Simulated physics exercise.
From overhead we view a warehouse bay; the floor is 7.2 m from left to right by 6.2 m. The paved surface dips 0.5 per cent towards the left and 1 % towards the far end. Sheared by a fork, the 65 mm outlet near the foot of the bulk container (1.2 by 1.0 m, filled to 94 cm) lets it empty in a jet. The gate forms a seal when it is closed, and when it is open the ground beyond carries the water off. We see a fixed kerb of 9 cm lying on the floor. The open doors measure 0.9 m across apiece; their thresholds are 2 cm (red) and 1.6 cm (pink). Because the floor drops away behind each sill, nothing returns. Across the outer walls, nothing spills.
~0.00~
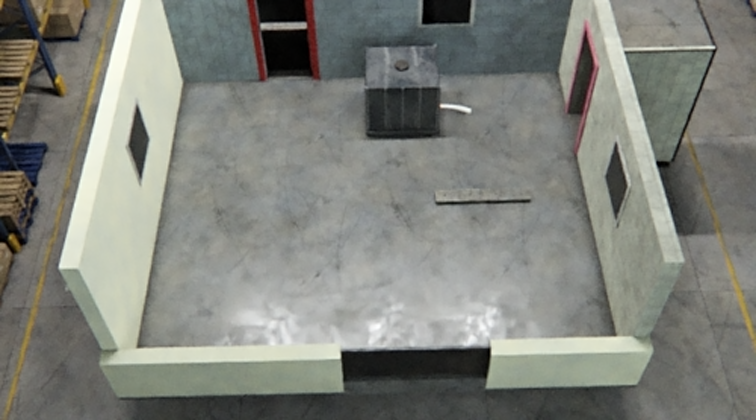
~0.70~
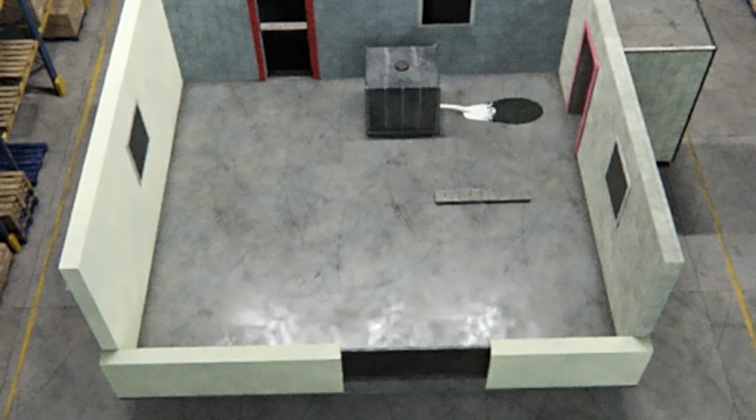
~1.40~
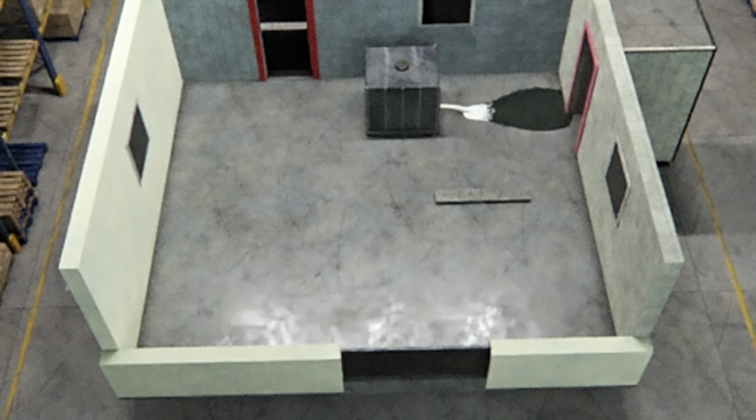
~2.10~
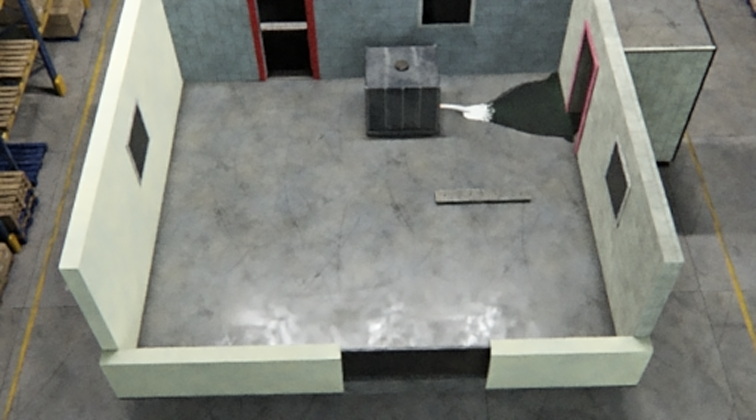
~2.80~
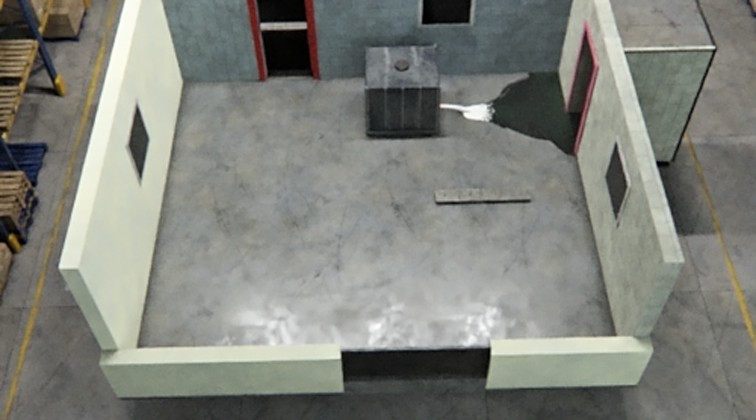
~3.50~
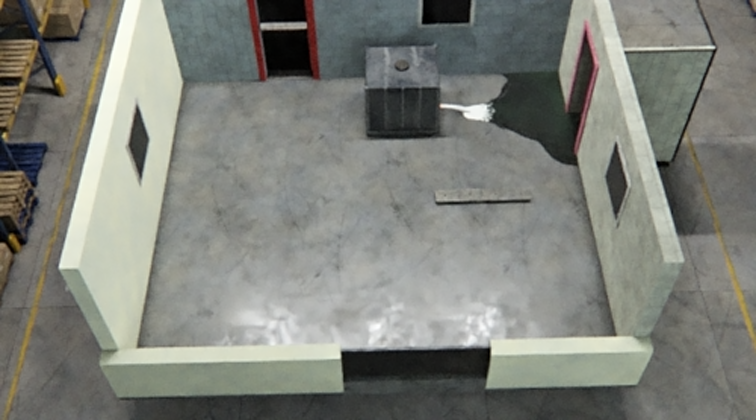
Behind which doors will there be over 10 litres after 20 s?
My prediction: Red door: Under, pink door: Over.
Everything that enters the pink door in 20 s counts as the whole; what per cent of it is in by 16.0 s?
75 %.
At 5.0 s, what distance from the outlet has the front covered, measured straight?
About 2.8 metres.
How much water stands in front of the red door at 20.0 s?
About 1.4 centimetres.
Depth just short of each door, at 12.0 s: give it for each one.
Red 0.2 cm, pink 2.5 cm.
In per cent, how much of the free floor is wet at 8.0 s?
I'd guess around 15 in a hundred.
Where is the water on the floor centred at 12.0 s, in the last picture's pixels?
(485, 111).
After 5.0 s water covers 5 % of the floor and is deepest (5 cm) near (558, 108); red door not reached, pink door 2.5 cm at the sill, 4 L in.
After 8.0 s water covers 15 % of the floor and is deepest (5 cm) near (551, 74); red door not reached, pink door 2.5 cm at the sill, 9 L in.
After 12.0 s water covers 20 % of the floor and is deepest (5 cm) near (551, 74); red door not reached, pink door 2.6 cm at the sill, 16 L in.
After 16.0 s water covers 20 % of the floor and is deepest (5 cm) near (551, 74); red door 1.2 cm at the sill, 0 L in, pink door 2.6 cm at the sill, 23 L in.
After 20.0 s water covers 25 % of the floor and is deepest (5 cm) near (551, 74); red door 1.4 cm at the sill, 0 L in, pink door 2.6 cm at the sill, 31 L in.
